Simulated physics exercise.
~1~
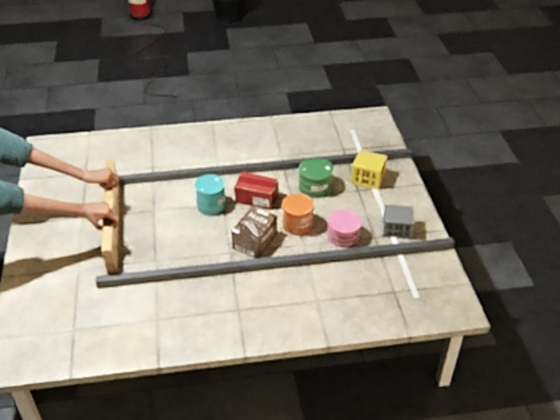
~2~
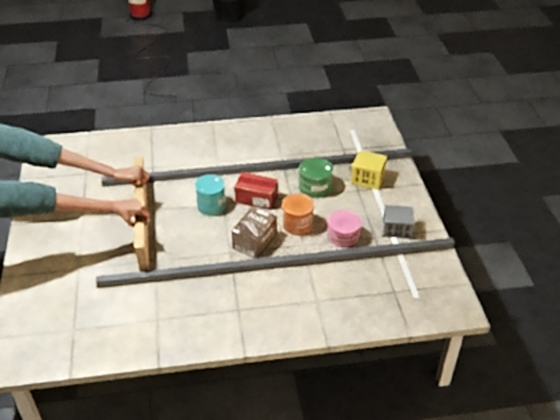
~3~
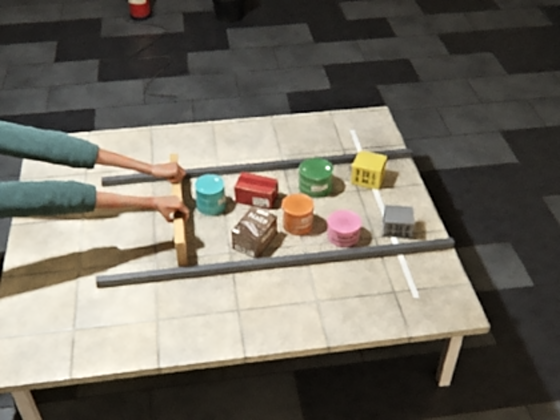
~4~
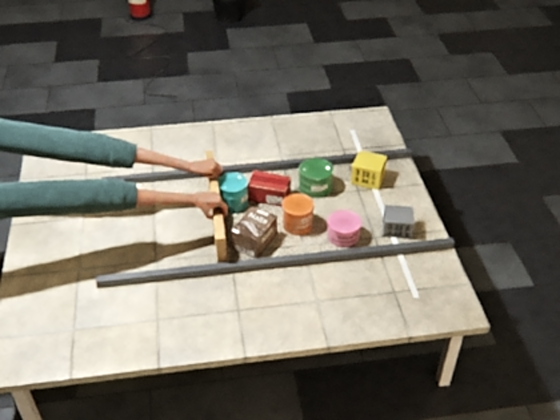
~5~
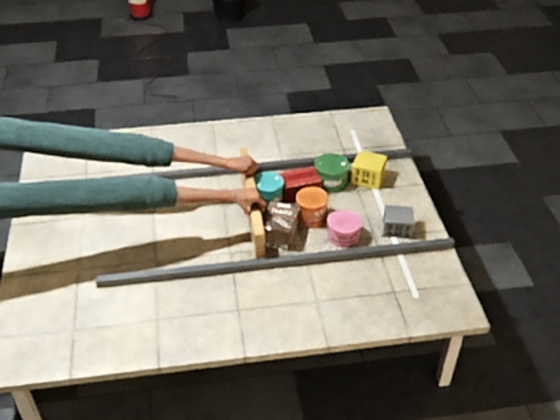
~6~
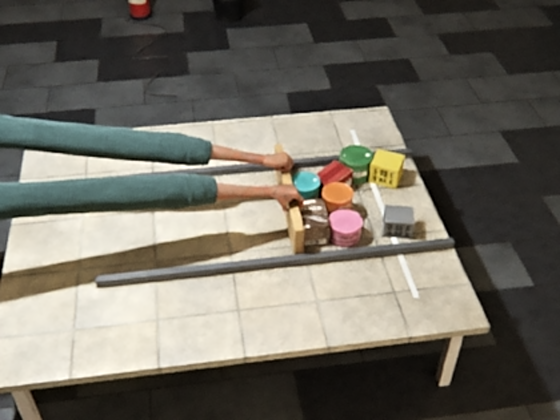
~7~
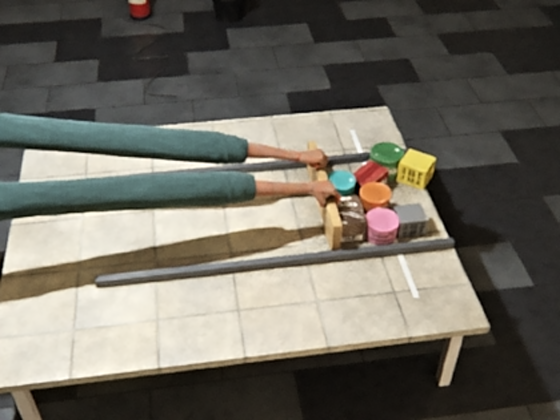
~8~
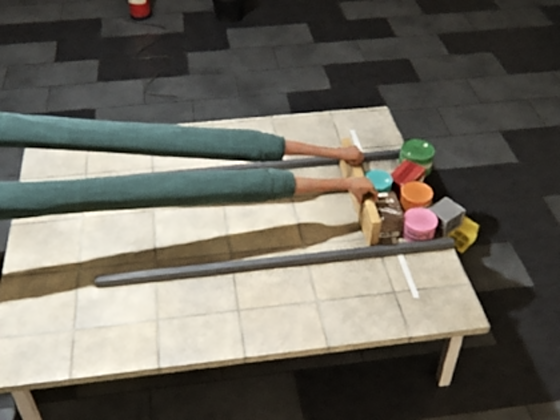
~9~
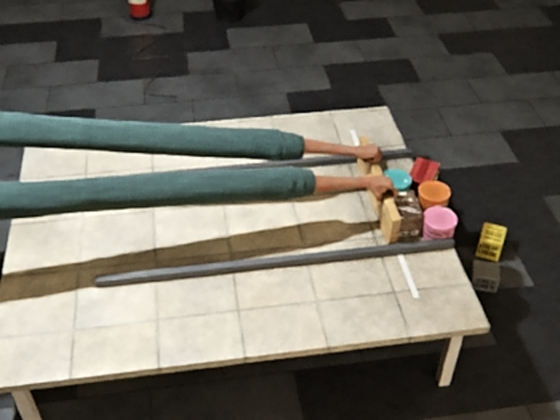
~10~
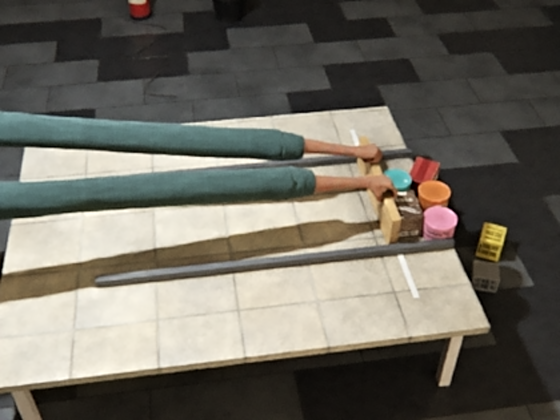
Two hands slid a wooden plank rightward between two rails on a tiled table, gathering colourful canisters and boxes and pushing them over the far edge, where the green, yellow and grey ones fell while the turquoise, red, brown, orange and pink ones stayed.
